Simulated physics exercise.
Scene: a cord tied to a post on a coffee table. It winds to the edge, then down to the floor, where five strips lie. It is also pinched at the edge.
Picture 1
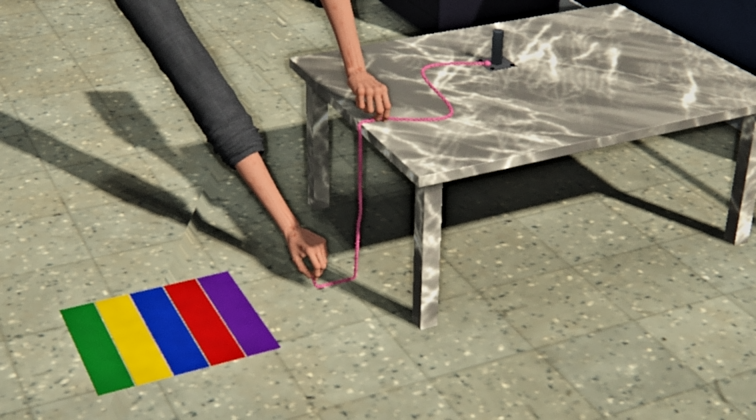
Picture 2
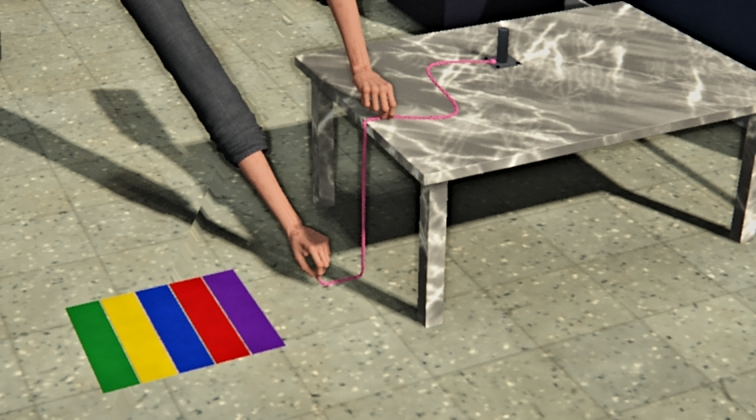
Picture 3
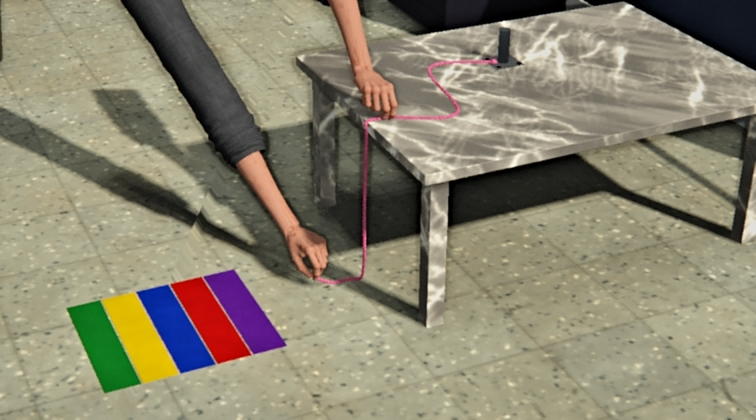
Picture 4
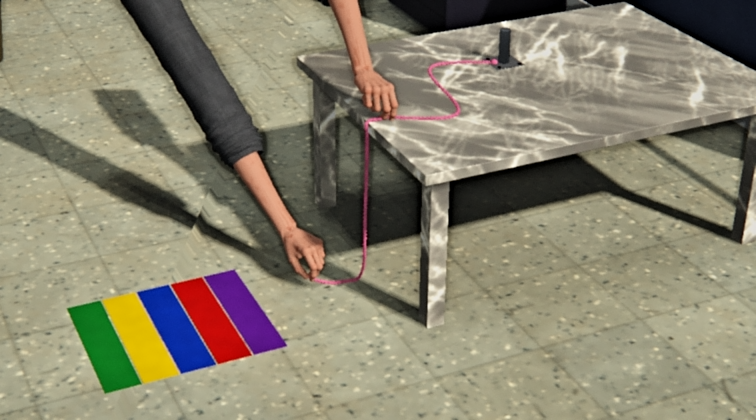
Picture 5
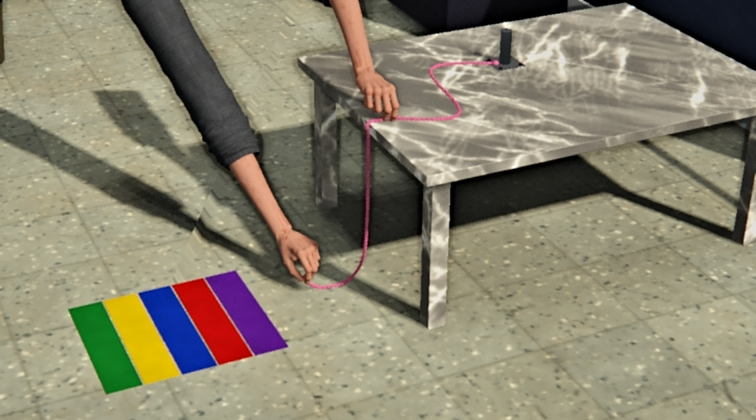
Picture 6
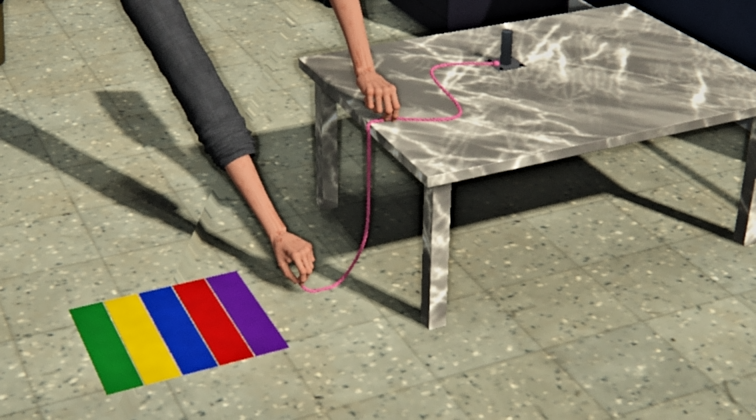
At a marble coffee table, one hand pinches a pink cord while another draws its end slightly left.
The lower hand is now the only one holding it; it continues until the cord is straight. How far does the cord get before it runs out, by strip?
As far as the green strip.
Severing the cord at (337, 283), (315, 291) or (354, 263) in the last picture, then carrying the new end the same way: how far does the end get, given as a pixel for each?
Well, that gives around (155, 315) the first time, (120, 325) the next and (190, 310) the last.
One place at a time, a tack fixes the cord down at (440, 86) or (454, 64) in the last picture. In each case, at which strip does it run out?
One after the other: Yellow, then green.
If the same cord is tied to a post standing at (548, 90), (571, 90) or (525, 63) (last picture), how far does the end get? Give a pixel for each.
Estimated pixels per try: (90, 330); (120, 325); (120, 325).
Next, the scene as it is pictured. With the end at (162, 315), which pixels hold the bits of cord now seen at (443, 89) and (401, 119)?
The two spots arrive at (403, 94) and (344, 172).
Soon after, end near (162, 315); over blue.
After that, end near (120, 324); over yellow.
At the stop, end near (94, 331); over green. It gets as far as the green strip.
